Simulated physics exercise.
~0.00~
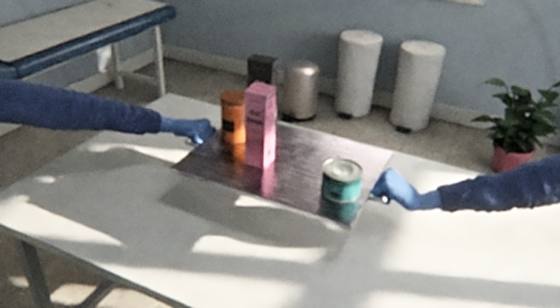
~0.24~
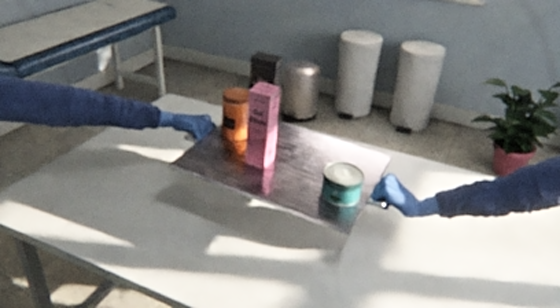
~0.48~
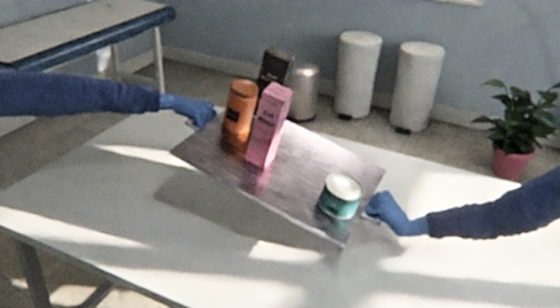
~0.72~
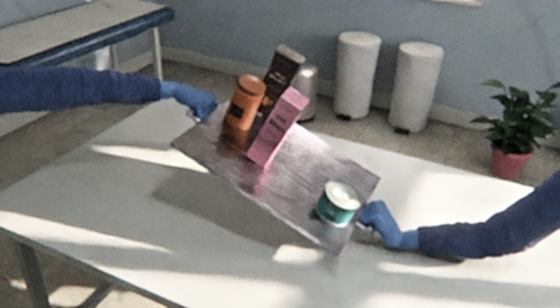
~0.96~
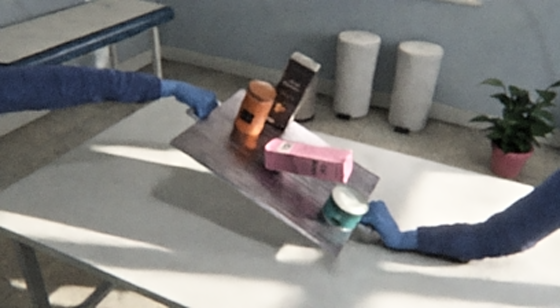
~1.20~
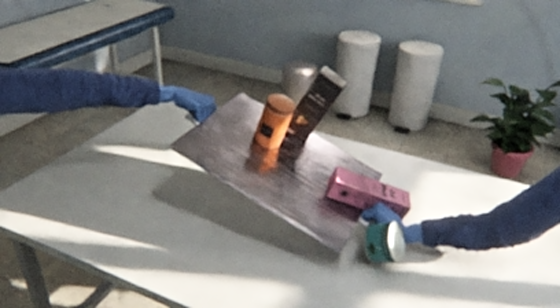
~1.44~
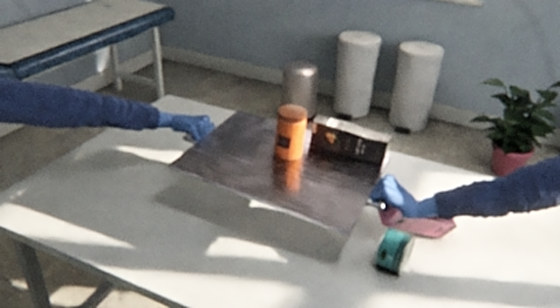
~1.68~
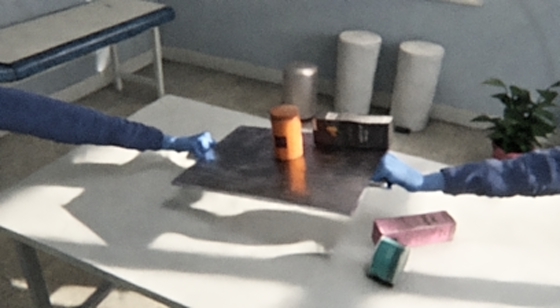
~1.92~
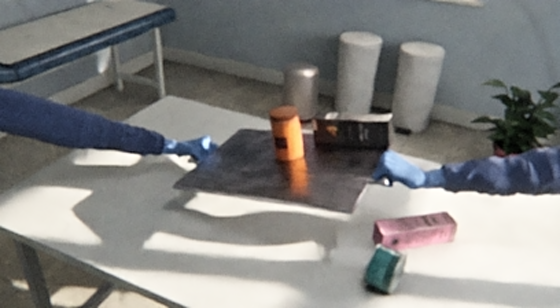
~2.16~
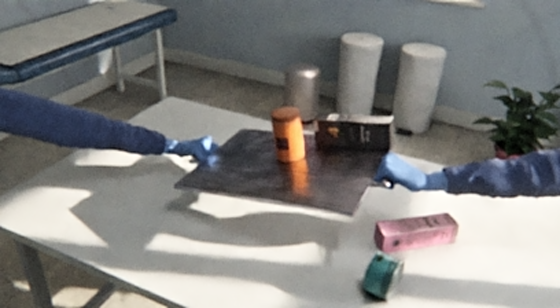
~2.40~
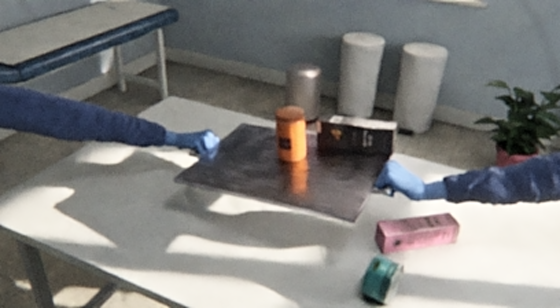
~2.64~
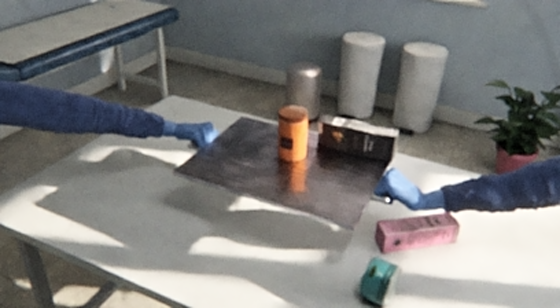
A hand-held tray tilts right, spilling the pink carton and turquoise tub onto the table.
